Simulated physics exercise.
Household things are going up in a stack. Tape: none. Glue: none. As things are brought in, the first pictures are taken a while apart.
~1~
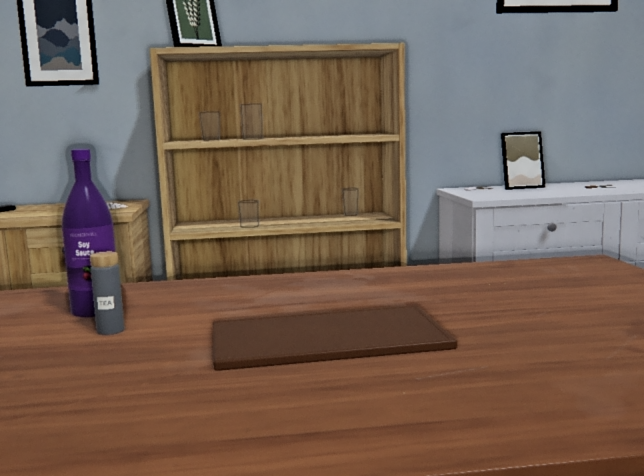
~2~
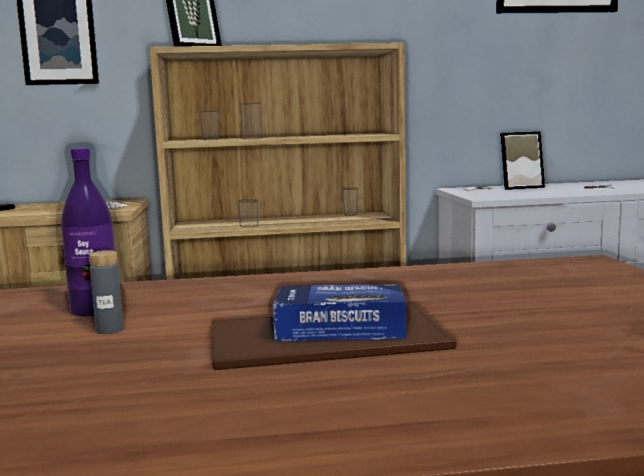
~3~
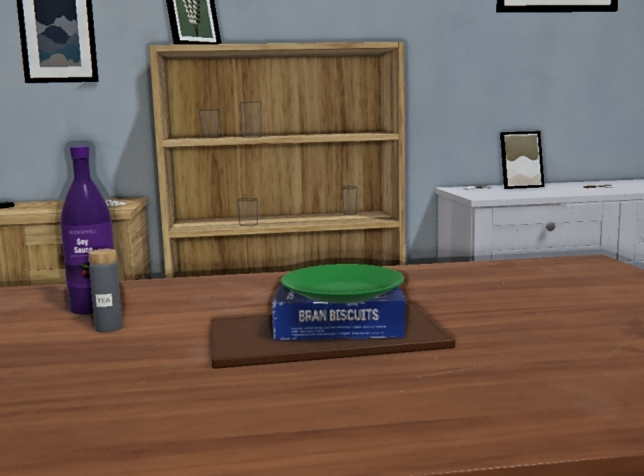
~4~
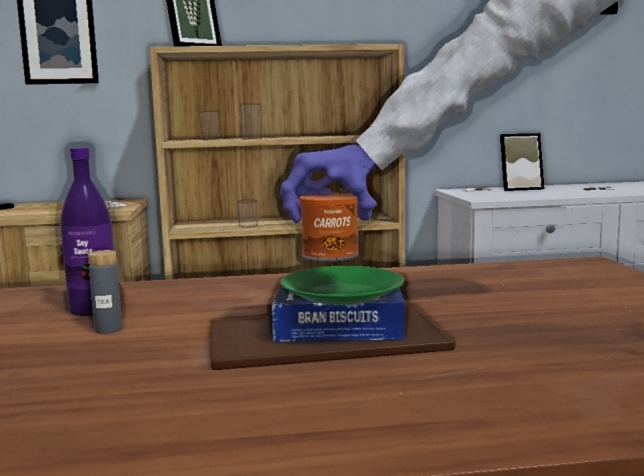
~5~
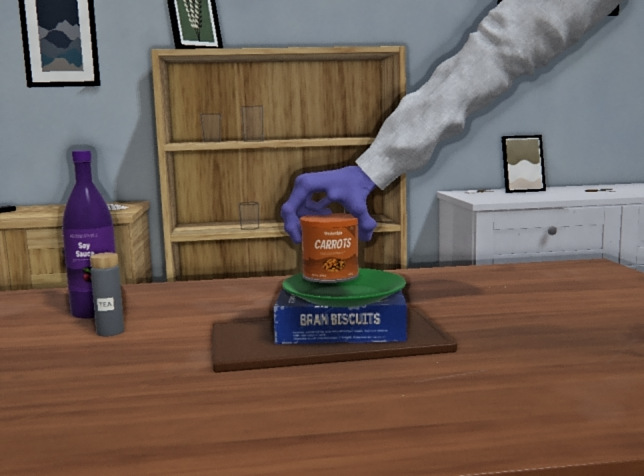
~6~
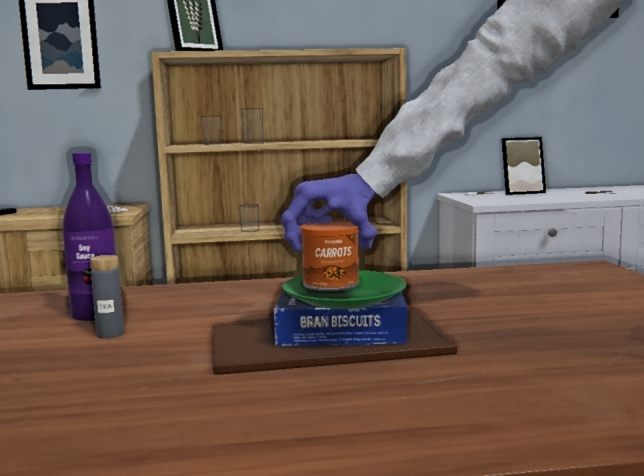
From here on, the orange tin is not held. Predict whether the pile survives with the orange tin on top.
It survives.
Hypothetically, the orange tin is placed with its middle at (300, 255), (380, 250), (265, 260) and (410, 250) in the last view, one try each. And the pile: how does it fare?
Stays standing; stays standing; collapses; collapses.
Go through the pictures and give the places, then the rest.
In the first picture, the last thing is not in view yet; brown tray (328, 334).
In the second picture, the last thing is not in view yet; blue packet (340, 311).
In the third picture, the last thing is not in view yet; purple bottle (87, 229).
The fourth picture shows still above its spot; orange tin (329, 226); grey shaker (105, 292).
The fifth picture shows still above its spot; orange tin (330, 247); green plate (344, 289).
The sixth picture shows set down, still held; orange tin (330, 255); brown tray (328, 339).
Then, 0.20 s later than the last frame, all is still.
Then, 0.50 s later than the last frame, orange tin resting near (331, 256).
When it is over, all 6 as before. End places, in pixels of the last picture, orange tin near (331, 256). The pile holds.
